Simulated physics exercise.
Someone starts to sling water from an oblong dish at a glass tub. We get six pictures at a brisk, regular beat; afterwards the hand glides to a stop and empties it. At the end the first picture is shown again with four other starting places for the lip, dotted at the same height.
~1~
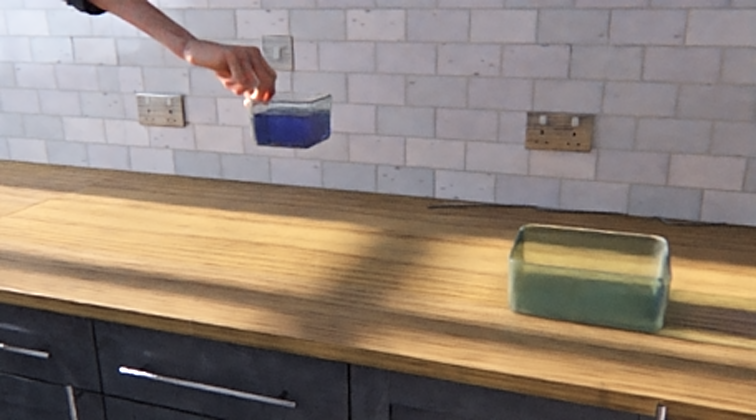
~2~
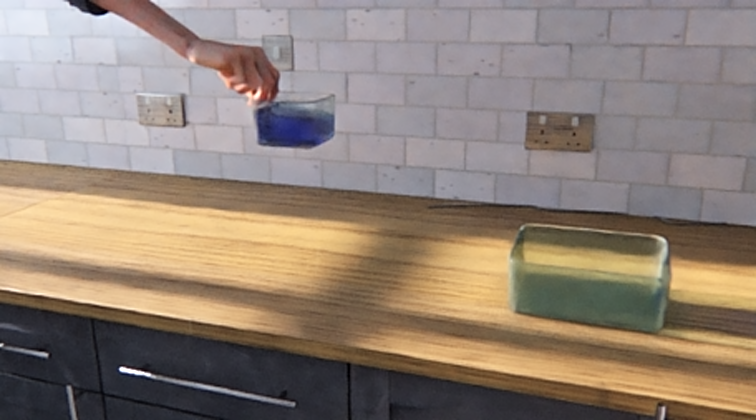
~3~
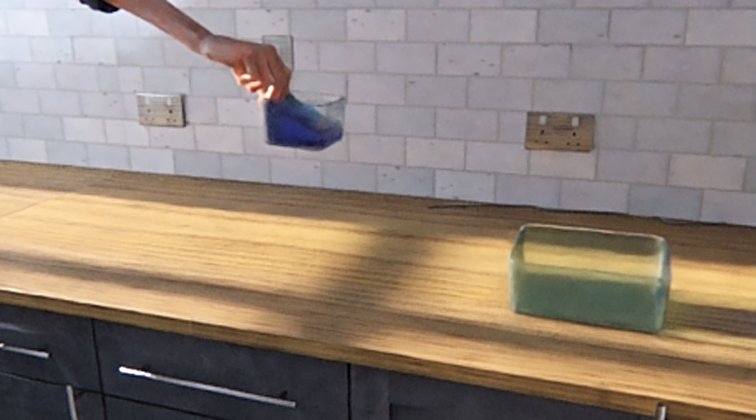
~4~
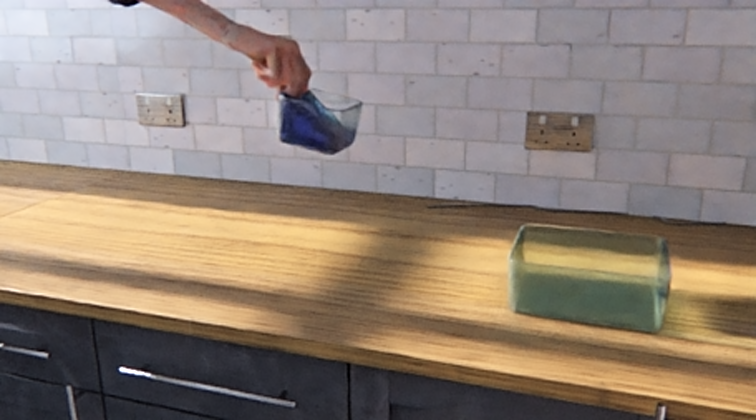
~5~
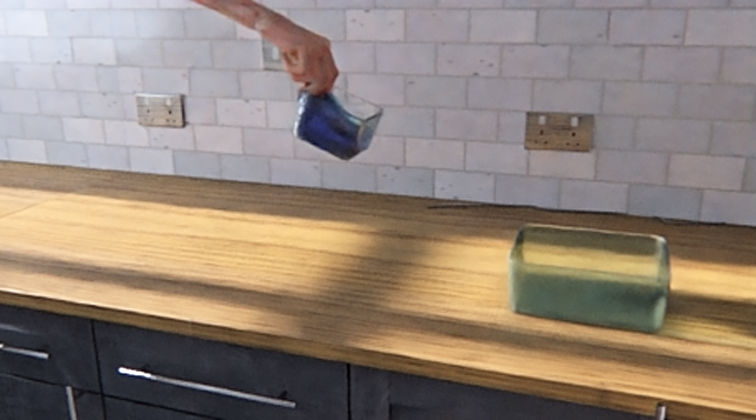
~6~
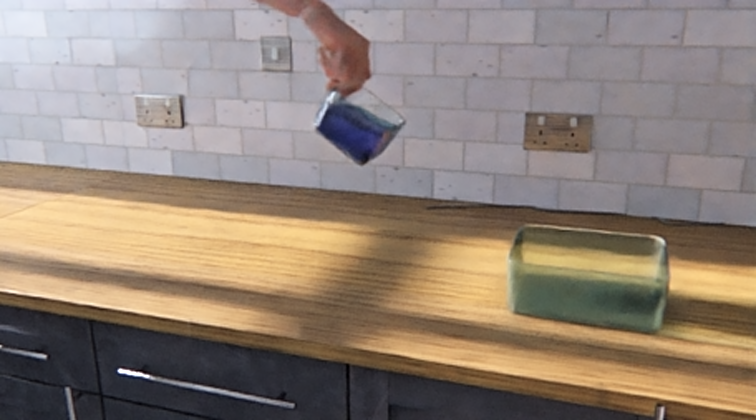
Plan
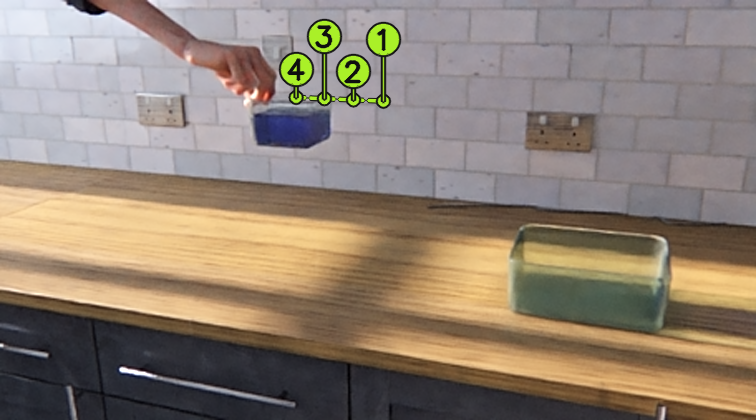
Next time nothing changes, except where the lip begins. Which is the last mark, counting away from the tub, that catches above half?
It is 4.
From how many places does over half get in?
All four.
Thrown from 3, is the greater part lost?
No, that is safe.
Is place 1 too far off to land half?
No, that is safe.
On the marked copy, 1 at (383, 101); 2 at (353, 99); 3 at (324, 98); 4 at (296, 97).
With 1, about 87 % lands in the tub, 4 % falls short and 8 % goes beside or beyond.
With 2, about 71 % lands in the tub, 12 % falls short and 17 % goes beside or beyond.
With 3, about 68 % lands in the tub, 13 % falls short and 19 % goes beside or beyond.
With 4, about 64 % lands in the tub, 25 % falls short and 11 % goes beside or beyond.
